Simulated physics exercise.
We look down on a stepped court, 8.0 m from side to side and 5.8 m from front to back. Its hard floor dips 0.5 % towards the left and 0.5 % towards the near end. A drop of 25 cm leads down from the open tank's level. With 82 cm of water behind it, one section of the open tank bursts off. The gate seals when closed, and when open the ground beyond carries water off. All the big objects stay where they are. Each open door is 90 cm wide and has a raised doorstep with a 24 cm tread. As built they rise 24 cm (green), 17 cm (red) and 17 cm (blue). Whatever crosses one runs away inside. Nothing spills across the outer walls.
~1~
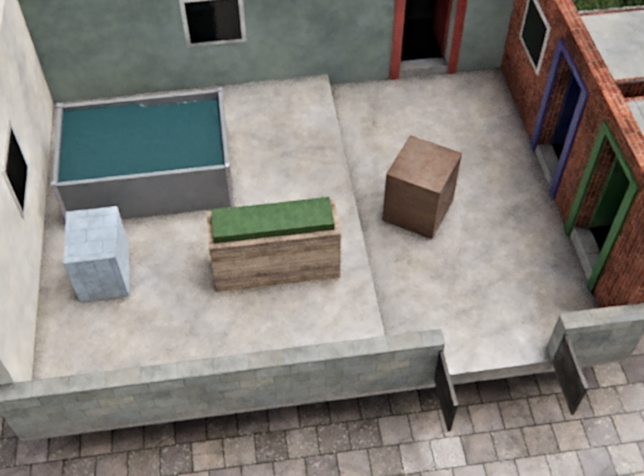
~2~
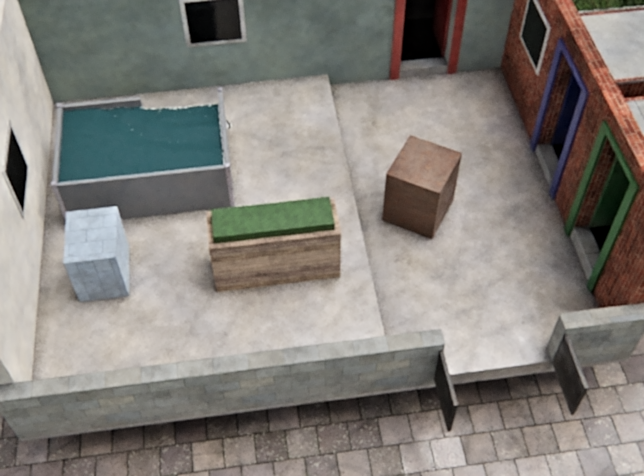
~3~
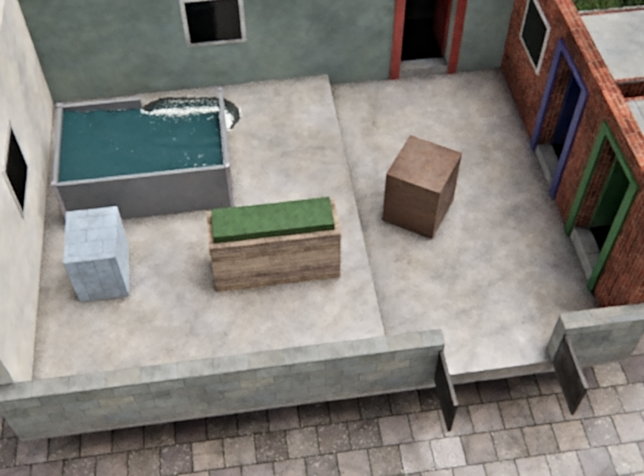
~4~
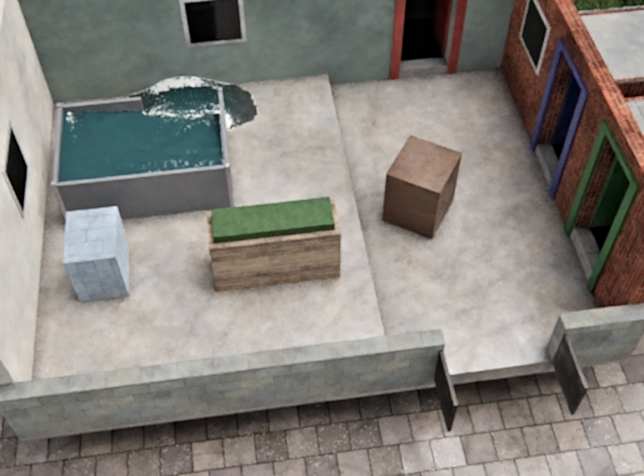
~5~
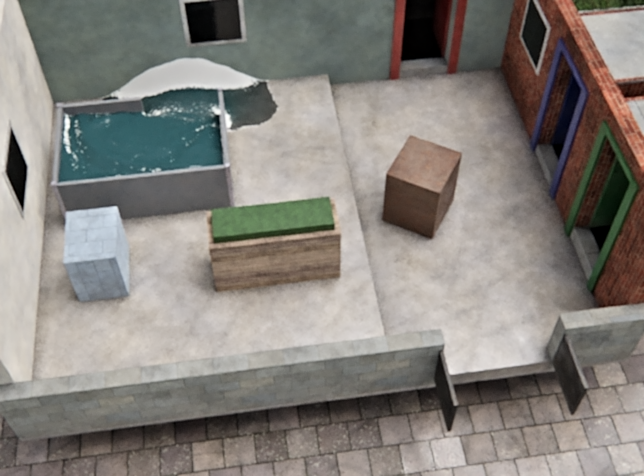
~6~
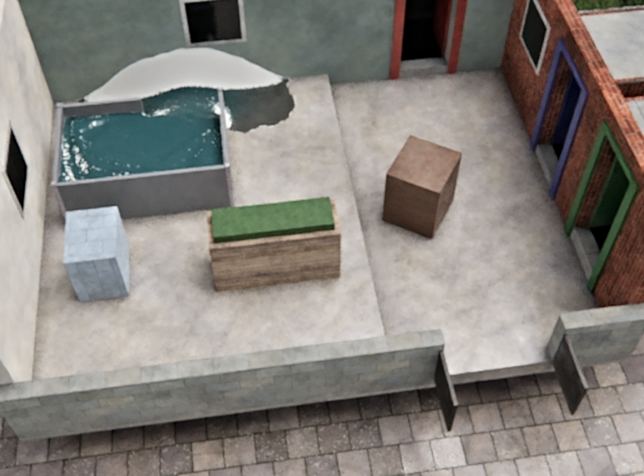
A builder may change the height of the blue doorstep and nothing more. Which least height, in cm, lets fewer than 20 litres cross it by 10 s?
It would have to be roughly 11.5 cm high.
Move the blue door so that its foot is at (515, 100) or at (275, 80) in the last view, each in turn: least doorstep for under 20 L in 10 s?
Roughly 21 and 19 cm.
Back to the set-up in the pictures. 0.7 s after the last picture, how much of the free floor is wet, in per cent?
About 15 per cent.
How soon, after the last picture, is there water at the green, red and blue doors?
Arrival: Green 2.6 s, red 0.8 s, blue 1.8 s.
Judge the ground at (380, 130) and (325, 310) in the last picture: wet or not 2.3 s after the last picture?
In turn: Wet, not reached.
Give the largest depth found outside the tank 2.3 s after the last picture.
Up to some 39 cm.
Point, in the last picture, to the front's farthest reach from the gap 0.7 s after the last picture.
At about (401, 78).
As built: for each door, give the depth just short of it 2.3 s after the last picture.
In cm: Green 0, red 5, blue 18.
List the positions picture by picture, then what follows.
The open tank at (142, 139) is whole and still, 82 cm deep; the blue door at (556, 127) is dry, in the first frame.
The front is at a hidden place, 0.3 m from the gap on the far side; 0.3 m2 of floor is wet, 82 cm left at the back, in the second frame.
The gap is on the far side, the front 0.9 m out at a hidden place; the back of the open tank holds 82 cm, in the third frame.
Water pours out on the far side and has run 1.1 m, to (138, 95); about 14 cm deep outside, 78 cm at the back, in the fourth frame.
Water pours out on the far side and has run 1.3 m, to (261, 82); about 12 cm deep outside, 70 cm at the back, in the fifth frame.
The front is at (285, 80), 1.6 m from the gap on the far side; 3.1 m2 of floor is wet, 71 cm left at the back; the blue door at (556, 127), 5.9 m from the gap, is still 4.6 m from the nearest water, in the sixth frame.
Then, 0.7 s after the last picture water covers 15 % of the floor, deepest (60 cm) near (190, 96); it has not reached the blue door.
Then, 2.3 s after the last picture water covers 50 % of the floor, deepest (39 cm) near (65, 102); 18 cm at the blue door, 0 litres in over its 17 cm doorstep.
Then, 9.3 s after the last picture water covers 95 % of the floor, deepest (14 cm) near (607, 338); 6 cm at the blue door, 1 litre in over its 17 cm doorstep.
At the blue door as built, the water peaked near 18 cm, 2.3 s after the last picture.
Run again over the same 10 s with other heights there, 37 litres in over 9.5 cm, 10 litres over 13 cm. The limit of 20 litres is kept from about 11.5 cm up.
